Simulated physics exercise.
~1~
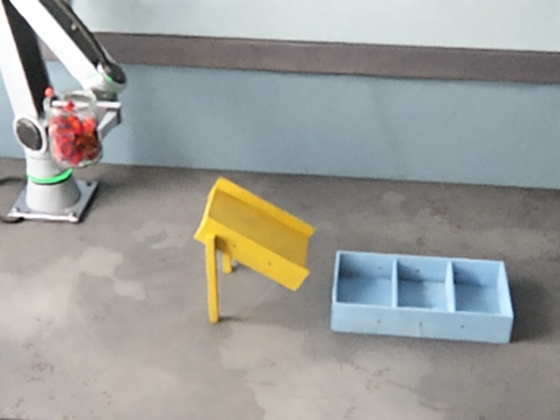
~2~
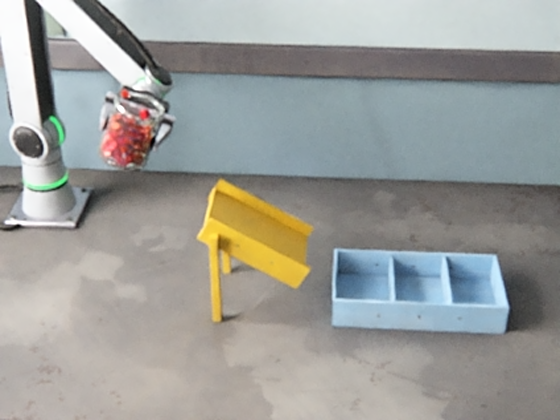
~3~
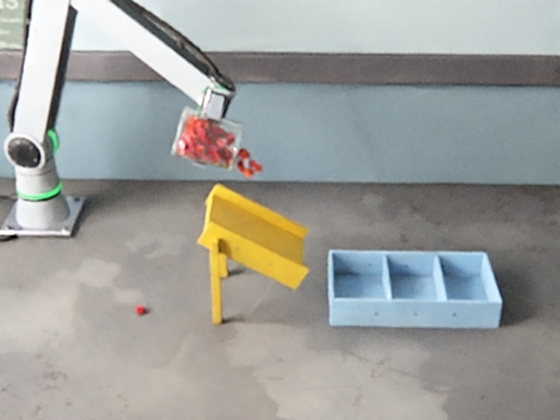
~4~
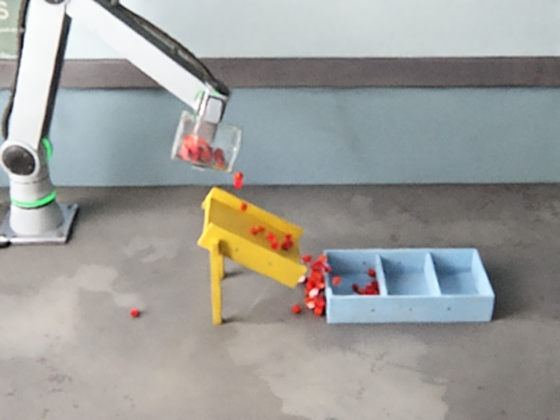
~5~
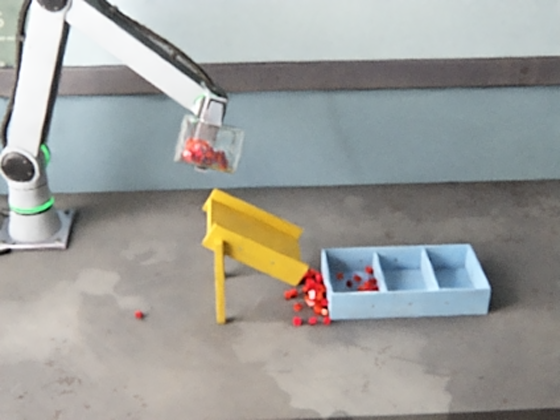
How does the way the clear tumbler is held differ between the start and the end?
At the start the robot arm holds the tumbler upright, and by the end the tumbler is on its side above the yellow chute.
